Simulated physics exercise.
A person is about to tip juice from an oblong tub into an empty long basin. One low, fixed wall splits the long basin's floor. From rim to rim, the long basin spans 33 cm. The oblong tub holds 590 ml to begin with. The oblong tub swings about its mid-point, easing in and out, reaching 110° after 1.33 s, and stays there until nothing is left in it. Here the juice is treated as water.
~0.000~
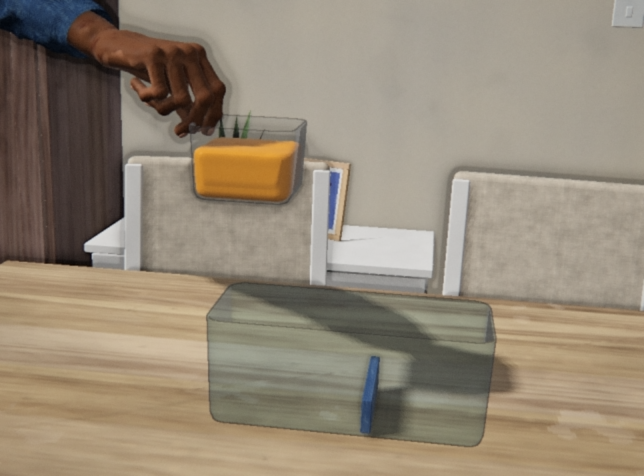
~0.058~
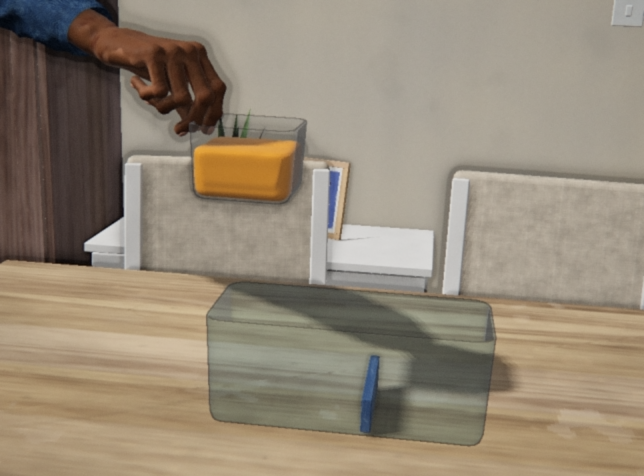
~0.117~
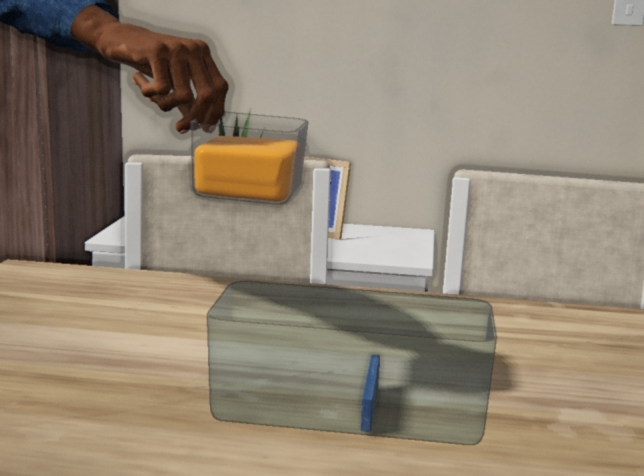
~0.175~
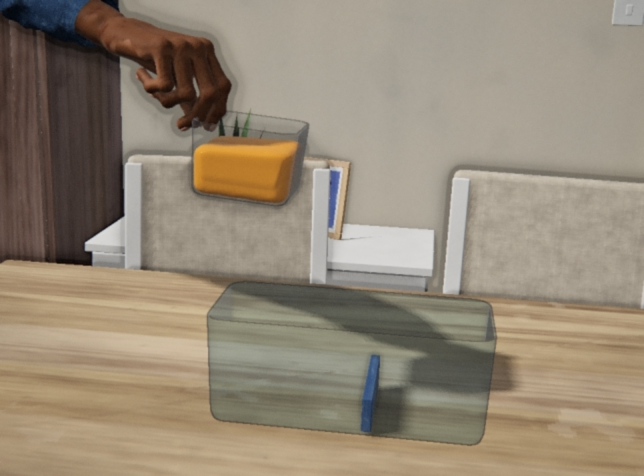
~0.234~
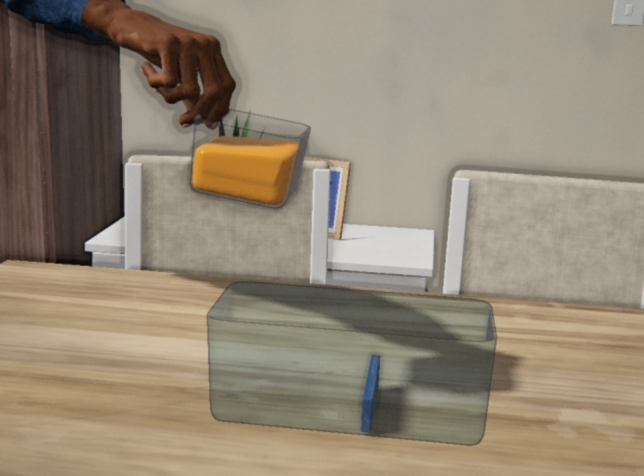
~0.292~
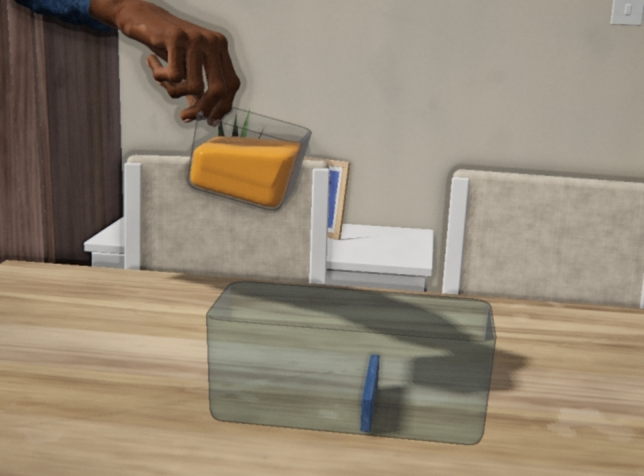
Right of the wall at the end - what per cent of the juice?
Near 29 per cent.
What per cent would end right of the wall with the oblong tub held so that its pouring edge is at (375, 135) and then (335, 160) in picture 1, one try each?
First 95, then 65 per cent.
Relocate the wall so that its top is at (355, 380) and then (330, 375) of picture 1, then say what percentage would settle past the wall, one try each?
Some 60 in a hundred, then some 80 in a hundred.
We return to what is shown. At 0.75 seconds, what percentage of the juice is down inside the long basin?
Fraction in basin: Approx. 4%.
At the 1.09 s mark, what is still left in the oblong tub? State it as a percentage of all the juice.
Roughly 14 percent remains.
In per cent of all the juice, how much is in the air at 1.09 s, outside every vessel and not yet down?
Airborne share: Near 16 %.
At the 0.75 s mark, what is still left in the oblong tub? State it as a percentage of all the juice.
Around 68 percent.
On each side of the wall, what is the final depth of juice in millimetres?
Depths at rest: Left around 18 mm, right around 10 mm.
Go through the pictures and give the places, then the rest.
Tilt 0°; pouring edge (301, 127); surface from (205, 144) to (298, 150); the long basin's rim runs from (219, 301) to (493, 324); the wall's top is at (371, 378), in the first frame.
Tilt 1°; pouring edge (301, 127); surface from (204, 143) to (298, 149), in the second frame.
Tilt 2°; pouring edge (302, 128); surface from (205, 142) to (299, 148), in the third frame.
Tilt 5°; pouring edge (303, 131); surface from (206, 142) to (299, 149), in the fourth frame.
Tilt 8°; pouring edge (305, 134); surface from (206, 142) to (300, 149), in the fifth frame.
Tilt 13°; pouring edge (305, 138); surface from (205, 143) to (301, 149), in the sixth frame.
By 0.75 s the tilt is 66° and 69 per cent is still to pour, 4 is left of the wall and 0 right of it.
By 1.09 s the tilt is 102° and 13 per cent is still to pour, 44 is left of the wall and 27 right of it.
By 1.45 s the tilt is 110° and 0 per cent is still to pour, 70 is left of the wall and 28 right of it.
By 1.83 s the tilt is 110° and 0 per cent is still to pour, 70 is left of the wall and 29 right of it.
At rest 70 per cent lies left of the wall, 29 right of it and 1 outside.
